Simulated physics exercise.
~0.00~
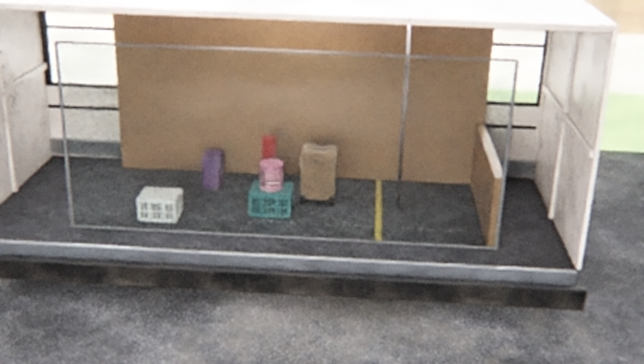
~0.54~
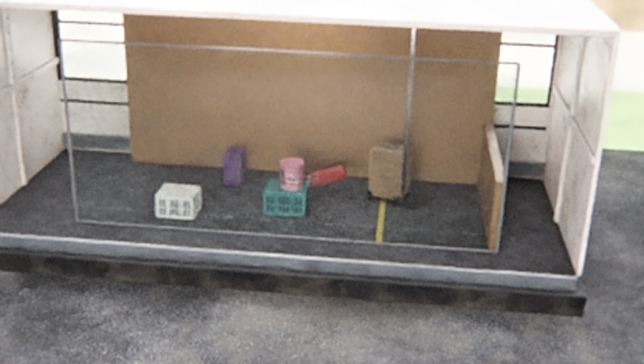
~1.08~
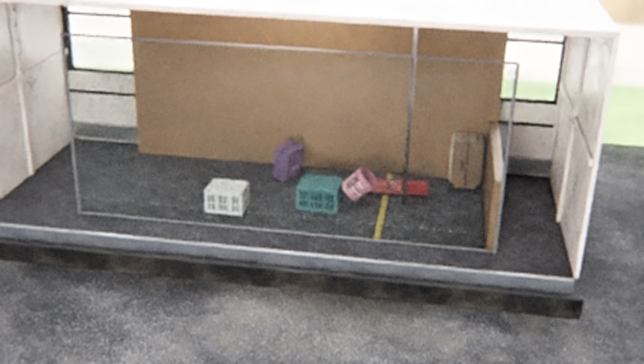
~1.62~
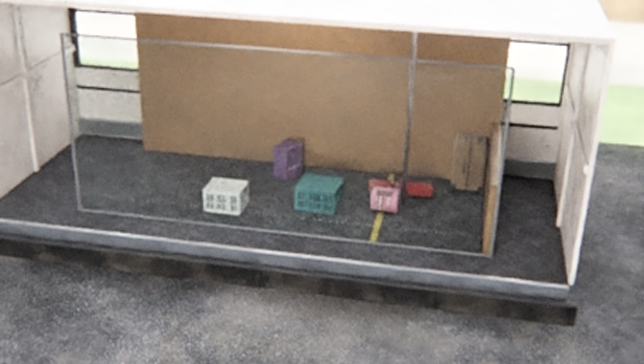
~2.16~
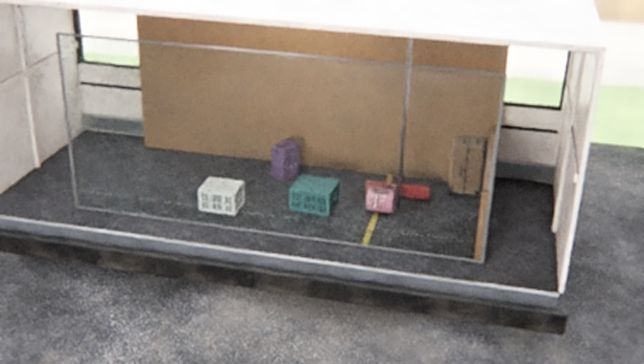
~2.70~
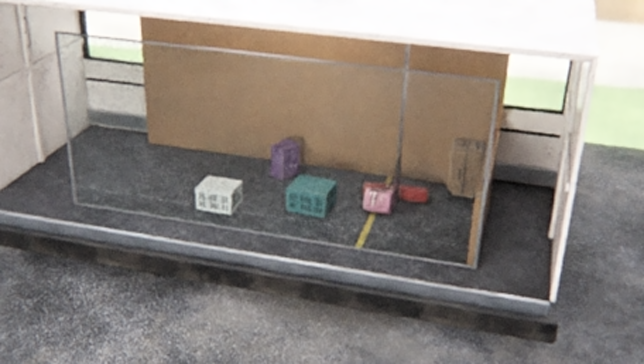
The red roll topples and slides right with the other goods, stopping past the yellow line.
